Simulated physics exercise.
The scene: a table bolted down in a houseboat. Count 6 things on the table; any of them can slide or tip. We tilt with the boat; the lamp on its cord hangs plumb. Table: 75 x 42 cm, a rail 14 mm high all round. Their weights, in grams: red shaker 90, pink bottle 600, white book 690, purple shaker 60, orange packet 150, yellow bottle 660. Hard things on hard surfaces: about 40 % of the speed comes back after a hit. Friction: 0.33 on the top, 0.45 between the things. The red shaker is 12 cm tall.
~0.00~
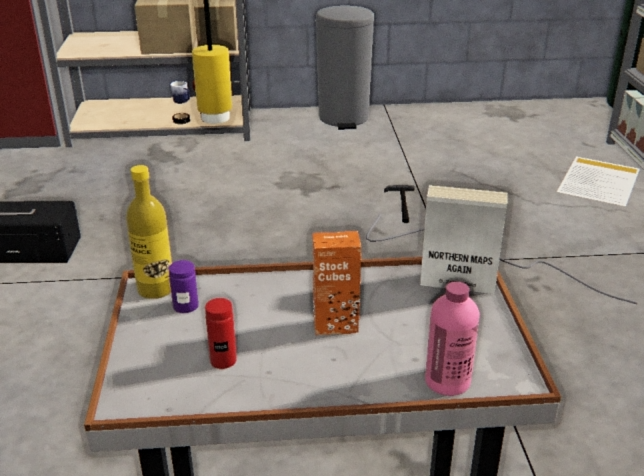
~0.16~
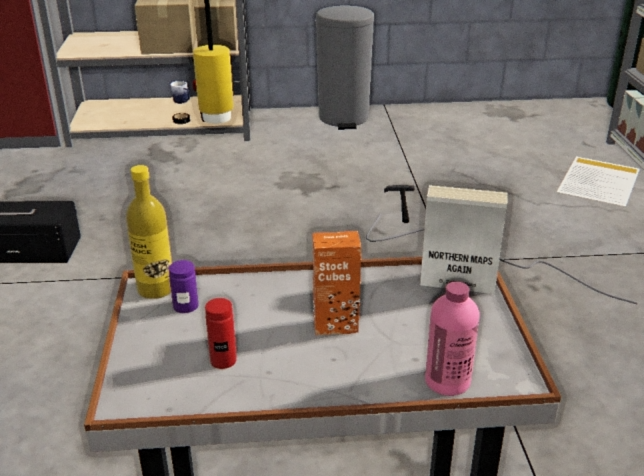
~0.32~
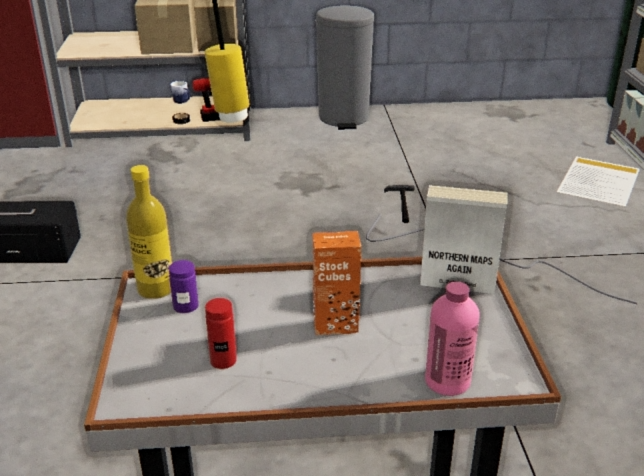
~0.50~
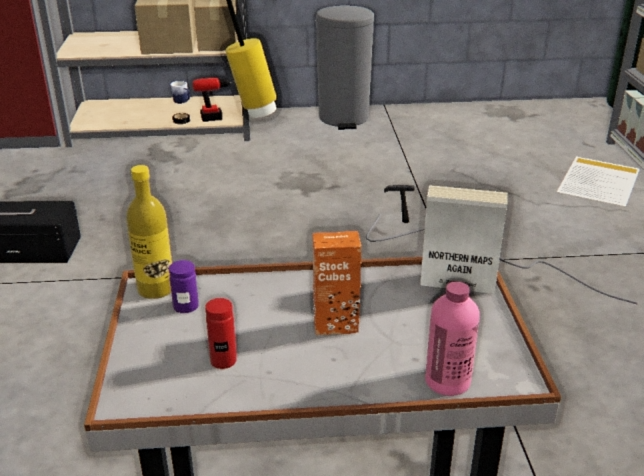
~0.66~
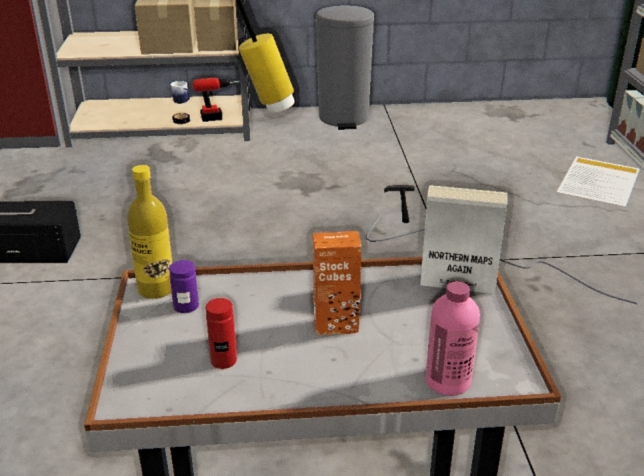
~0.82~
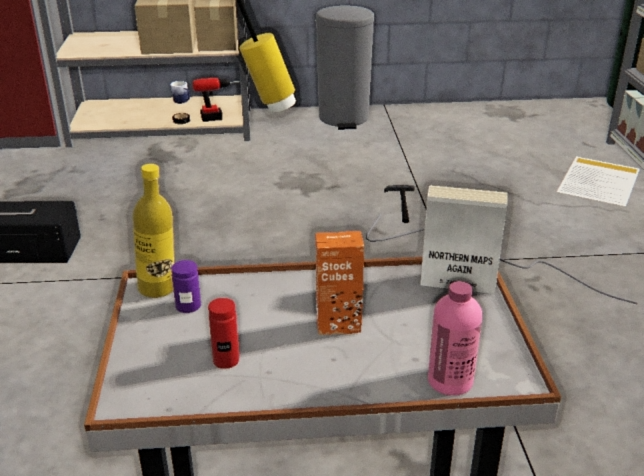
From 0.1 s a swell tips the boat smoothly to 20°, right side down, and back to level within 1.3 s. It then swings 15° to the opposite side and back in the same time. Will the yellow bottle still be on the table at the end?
The yellow bottle is still on the table.
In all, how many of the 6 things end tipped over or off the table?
1 of them.
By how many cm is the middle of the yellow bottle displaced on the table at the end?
Some 24 cm.
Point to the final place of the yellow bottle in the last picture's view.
Around (263, 266).
By 1.12 s, heel 8°, right side down; yellow bottle rocked 44° off its seat near (204, 234).
By 1.32 s, heel 1°, right side down; yellow bottle on its side near (258, 266).
When it is over (3.2 s), lying over on the table, yellow bottle; the other 5 within 5 cm of the start. In the last view, yellow bottle near (263, 266).
